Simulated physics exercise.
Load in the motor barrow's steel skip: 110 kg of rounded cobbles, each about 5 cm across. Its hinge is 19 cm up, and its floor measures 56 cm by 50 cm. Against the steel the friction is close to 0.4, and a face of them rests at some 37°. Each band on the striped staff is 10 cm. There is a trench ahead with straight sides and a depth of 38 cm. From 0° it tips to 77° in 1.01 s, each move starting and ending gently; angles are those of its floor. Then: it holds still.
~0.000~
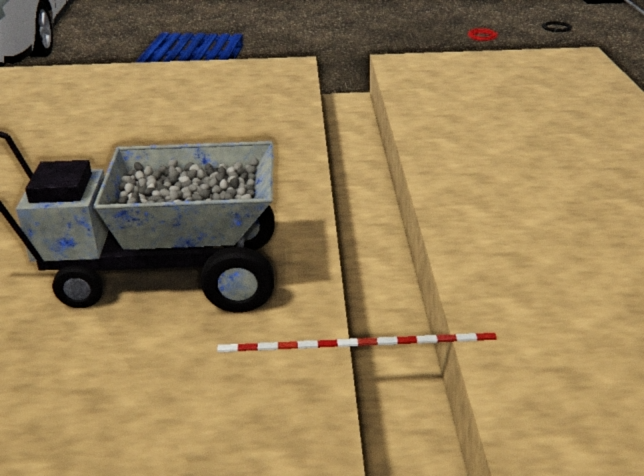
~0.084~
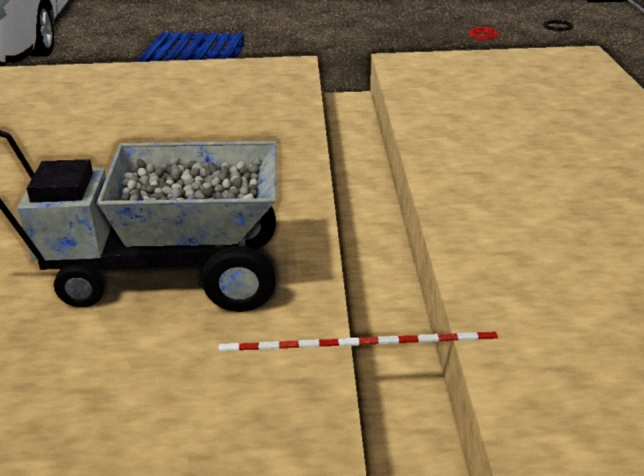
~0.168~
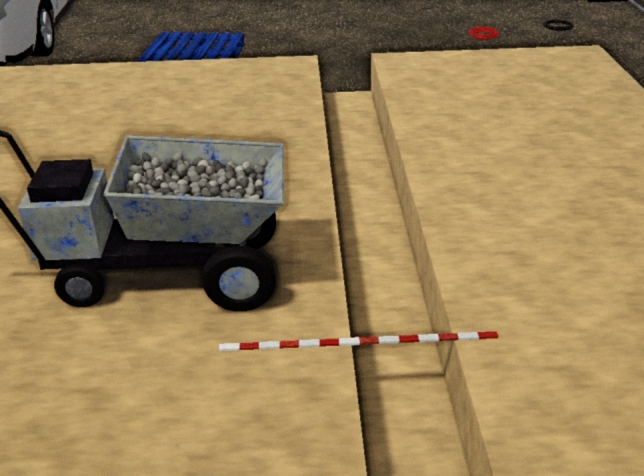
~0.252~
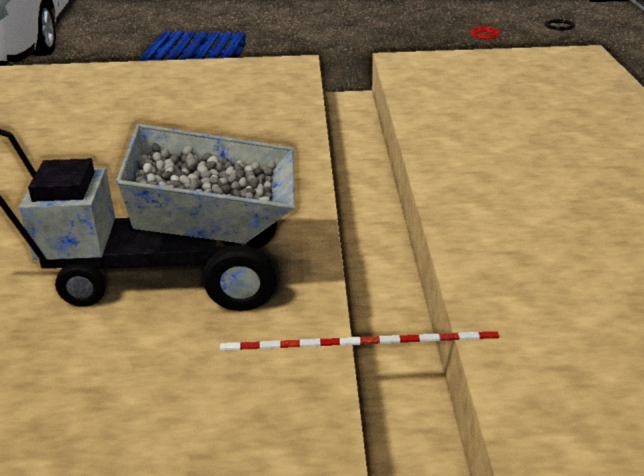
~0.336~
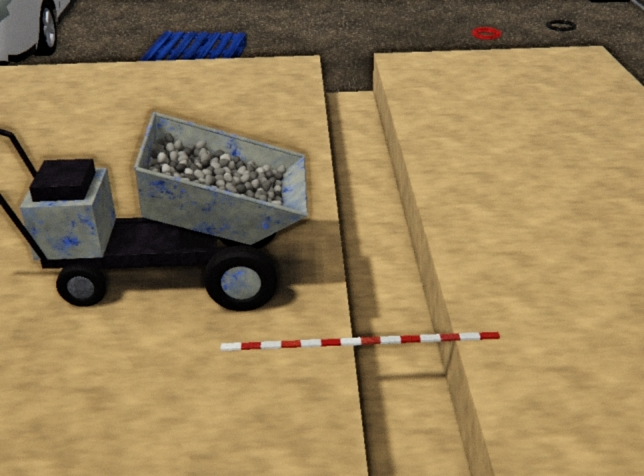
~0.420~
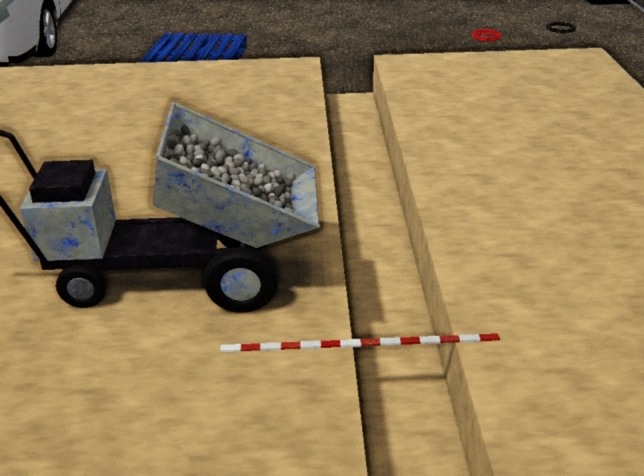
Steel skip of grey stones on a motor barrow tilting steadily toward a straight-sided trench, its left end rising highest.
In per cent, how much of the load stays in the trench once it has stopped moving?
I would say about 100 per cent.
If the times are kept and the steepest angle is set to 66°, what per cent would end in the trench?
In that case around 100 percent.
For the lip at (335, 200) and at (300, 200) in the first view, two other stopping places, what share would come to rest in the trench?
Around 80% for the first place and 100% for the second.
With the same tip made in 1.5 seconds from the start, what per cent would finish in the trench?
About 100%.
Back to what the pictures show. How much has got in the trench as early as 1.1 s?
At that moment: Approx. 45 %.
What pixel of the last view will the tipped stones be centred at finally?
Their middle lands near (395, 316).
After 0.8 s the floor is at 65°; 100 % in the skip; the foremost stones are at (339, 242).
After 1.1 s the floor is at 77°; 54 % in the skip, 46 % in the trench; the foremost stones are at (425, 329).
After 1.5 s the floor is at 77°; 16 % in the skip, 84 % in the trench; the foremost stones are at (428, 313).
After 3.4 s the floor is at 77°; 0 % in the skip, 100 % in the trench; the foremost stones are at (425, 299).
